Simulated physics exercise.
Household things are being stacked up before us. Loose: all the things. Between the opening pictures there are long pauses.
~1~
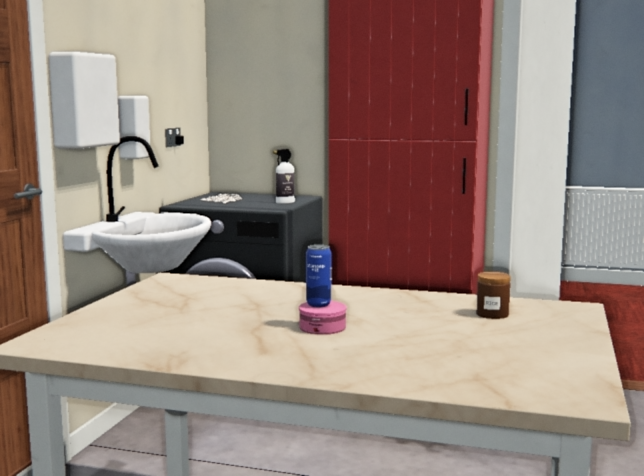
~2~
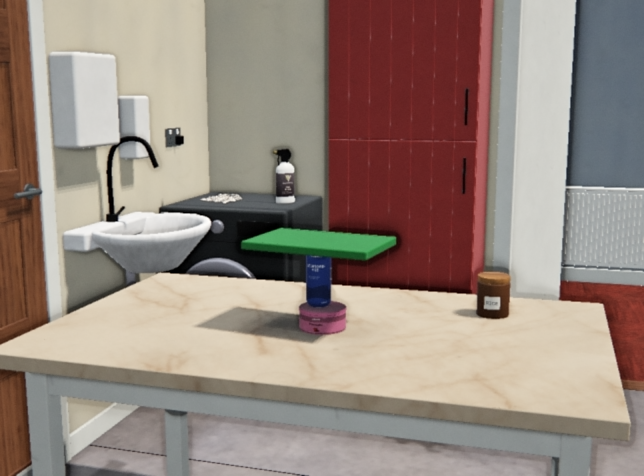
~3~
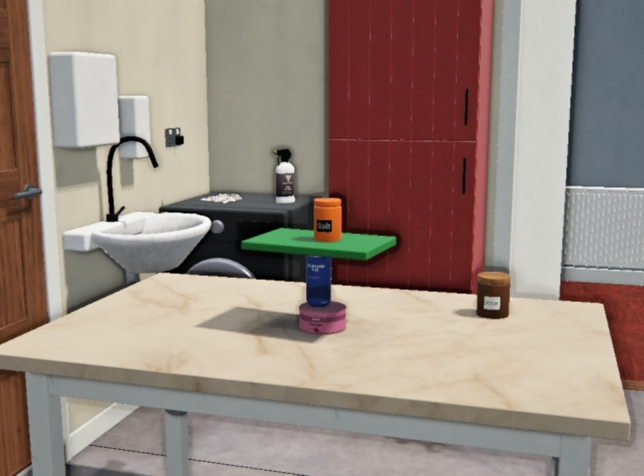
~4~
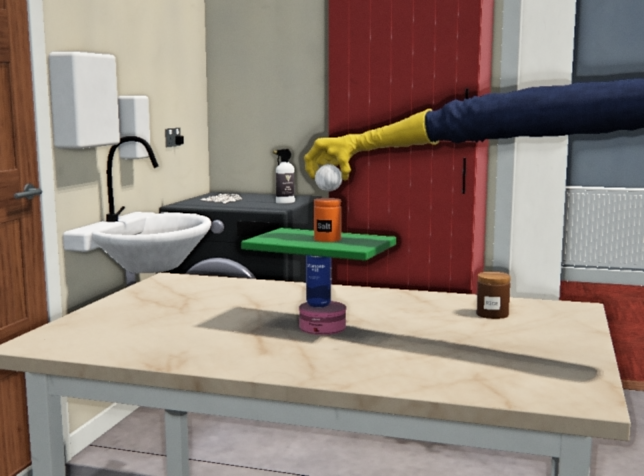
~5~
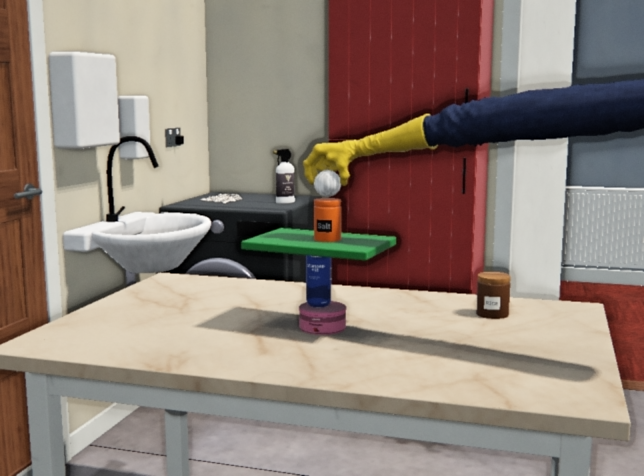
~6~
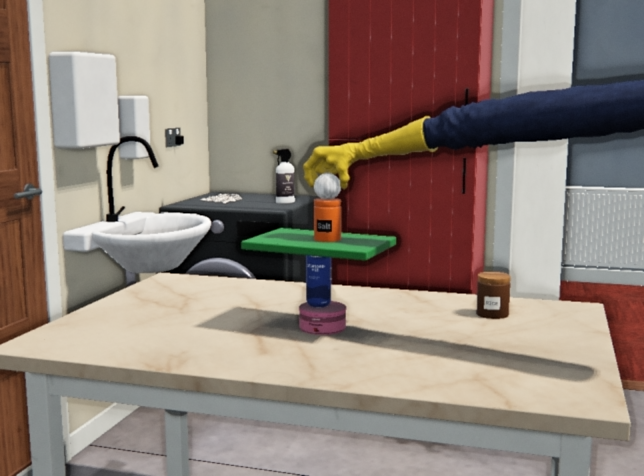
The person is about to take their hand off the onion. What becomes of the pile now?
It stays put.
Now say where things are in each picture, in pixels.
In the first frame, the last thing is not in view yet.
In the second frame, the last thing is not in view yet; blue can (319, 276).
In the third frame, the last thing is not in view yet; orange jar (327, 220).
In the fourth frame, on its way; white onion (329, 178); pink tub (323, 317).
In the fifth frame, on its way; white onion (327, 183); brown jar (493, 295).
In the sixth frame, set down, still held; white onion (327, 186); green tray (320, 243).
Then, 0.50 s after the last picture, nothing has stirred.
Then, 1.80 s after the last picture, white onion resting near (328, 187).
At rest, all 6 in place. Seen from the same camera at the end, white onion near (328, 187). The pile stays up.
